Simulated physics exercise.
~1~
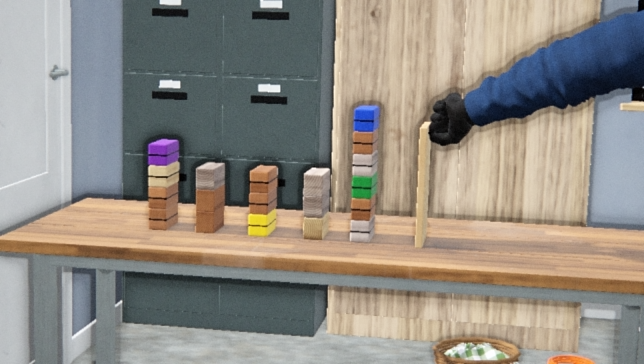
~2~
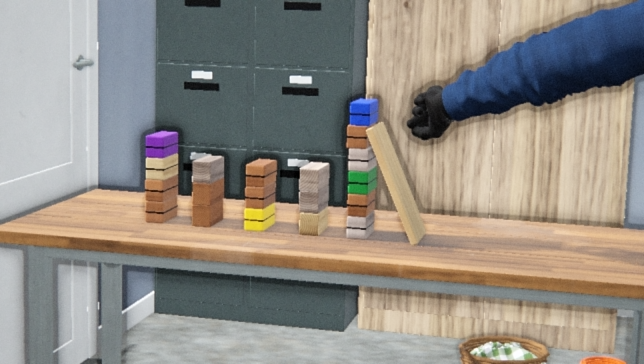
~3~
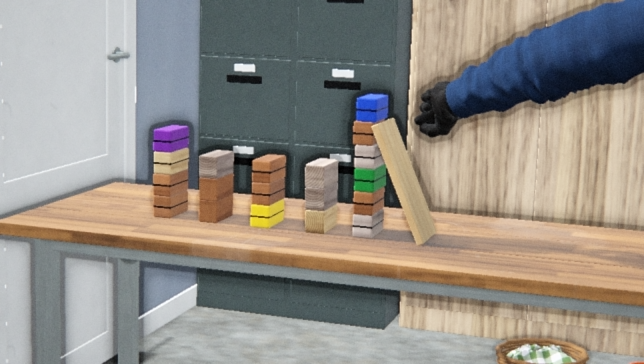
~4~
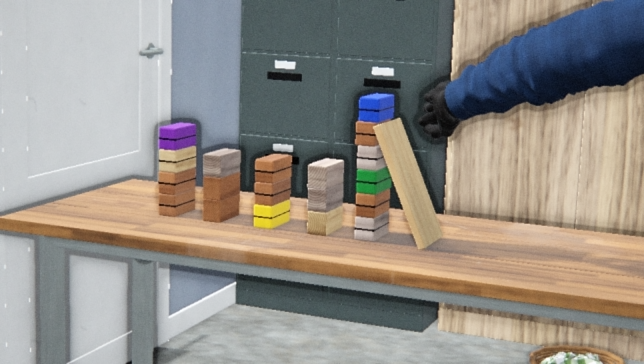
Wooden board tipping left from a gloved hand's push and coming to rest leaning against the tallest block stack, all stacks still standing.
